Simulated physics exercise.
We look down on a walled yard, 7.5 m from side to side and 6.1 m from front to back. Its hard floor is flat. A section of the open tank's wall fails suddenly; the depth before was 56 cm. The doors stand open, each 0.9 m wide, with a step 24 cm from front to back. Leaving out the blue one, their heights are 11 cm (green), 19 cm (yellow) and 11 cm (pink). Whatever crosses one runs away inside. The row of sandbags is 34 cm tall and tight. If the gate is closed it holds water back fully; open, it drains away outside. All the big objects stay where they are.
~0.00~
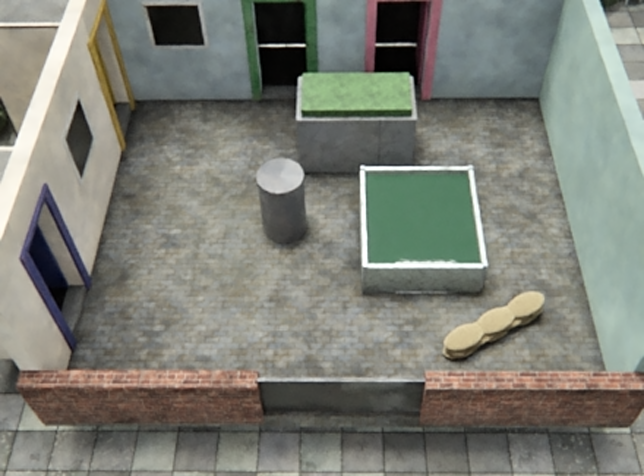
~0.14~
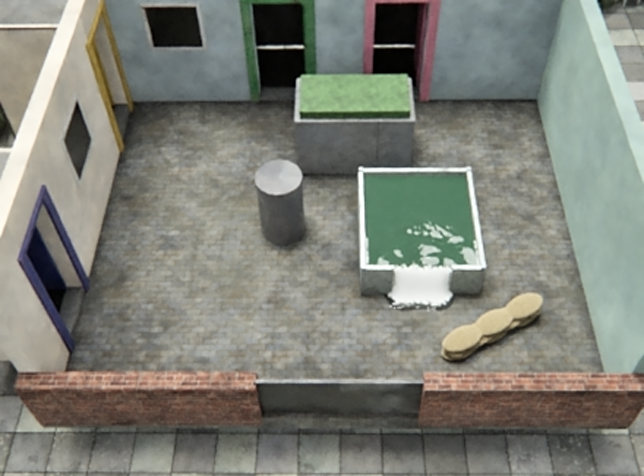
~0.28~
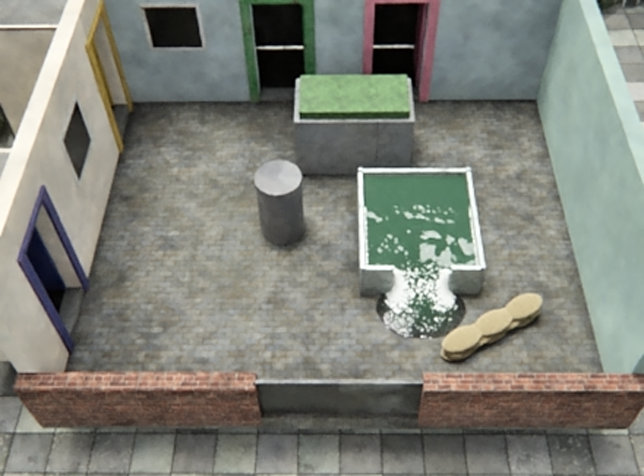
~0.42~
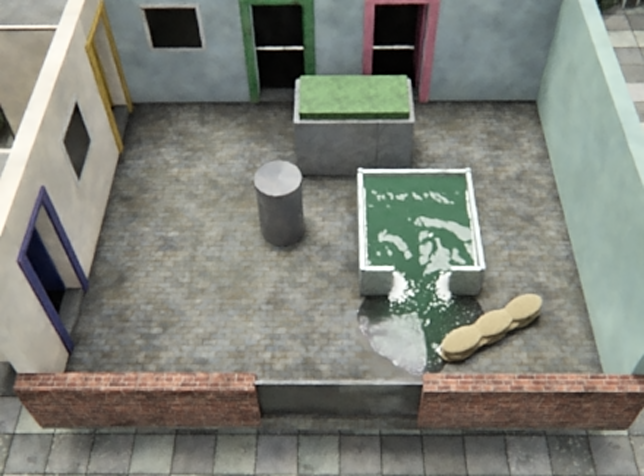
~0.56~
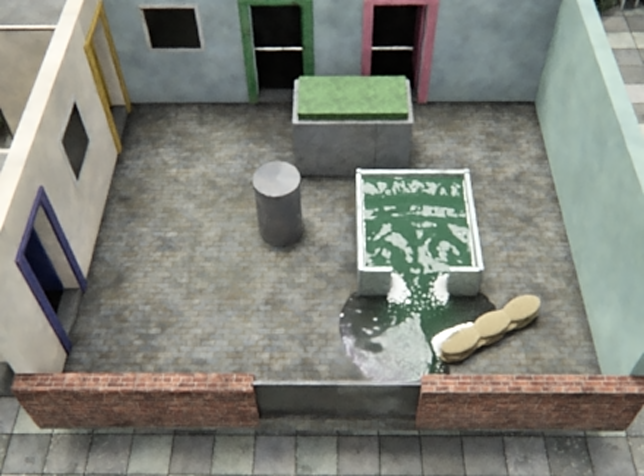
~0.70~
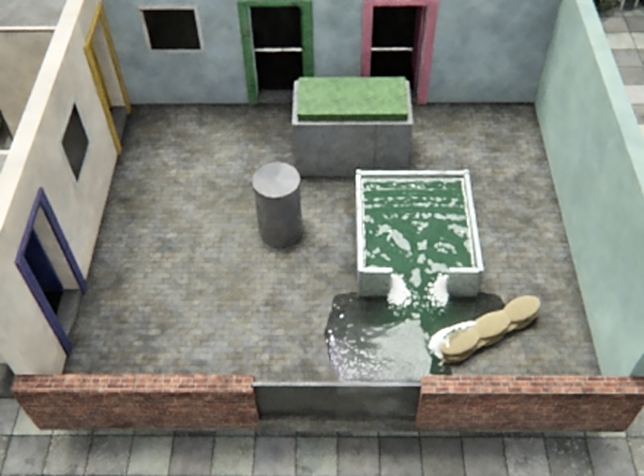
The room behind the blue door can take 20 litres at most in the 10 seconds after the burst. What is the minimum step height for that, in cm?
About 8.5 cm.
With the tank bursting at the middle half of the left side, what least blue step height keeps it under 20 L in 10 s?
Then roughly 9.5 cm.
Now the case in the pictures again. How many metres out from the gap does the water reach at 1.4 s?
Roughly 2.8 m.
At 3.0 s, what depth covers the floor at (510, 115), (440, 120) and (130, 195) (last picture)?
In that order: 0, 0 and 0 cm.
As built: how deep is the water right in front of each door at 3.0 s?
In cm: Green 0, blue 4, yellow 0, pink 0.
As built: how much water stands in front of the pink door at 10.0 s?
About 4.0 cm.
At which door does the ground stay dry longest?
The green one.
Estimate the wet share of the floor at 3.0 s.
Near 40 per cent is wet.
After 1.4 s water covers 10 % of the floor, deepest (35 cm) near (446, 335); it has not reached the blue door.
After 3.0 s water covers 40 % of the floor, deepest (22 cm) near (446, 335); it has not reached the blue door.
After 10.0 s water covers 85 % of the floor, deepest (8 cm) near (314, 128); 5 cm at the blue door, 1 litre in over its 13 cm step.
At the blue door as built, the water arrived by 3.1 s and peaked near 14 cm at 3.8 s.
Run again over the same 10 s with other heights there, 28 litres in over 7.5 cm, 8 litres over 10 cm. The limit of 20 litres is kept from about 8.5 cm up.
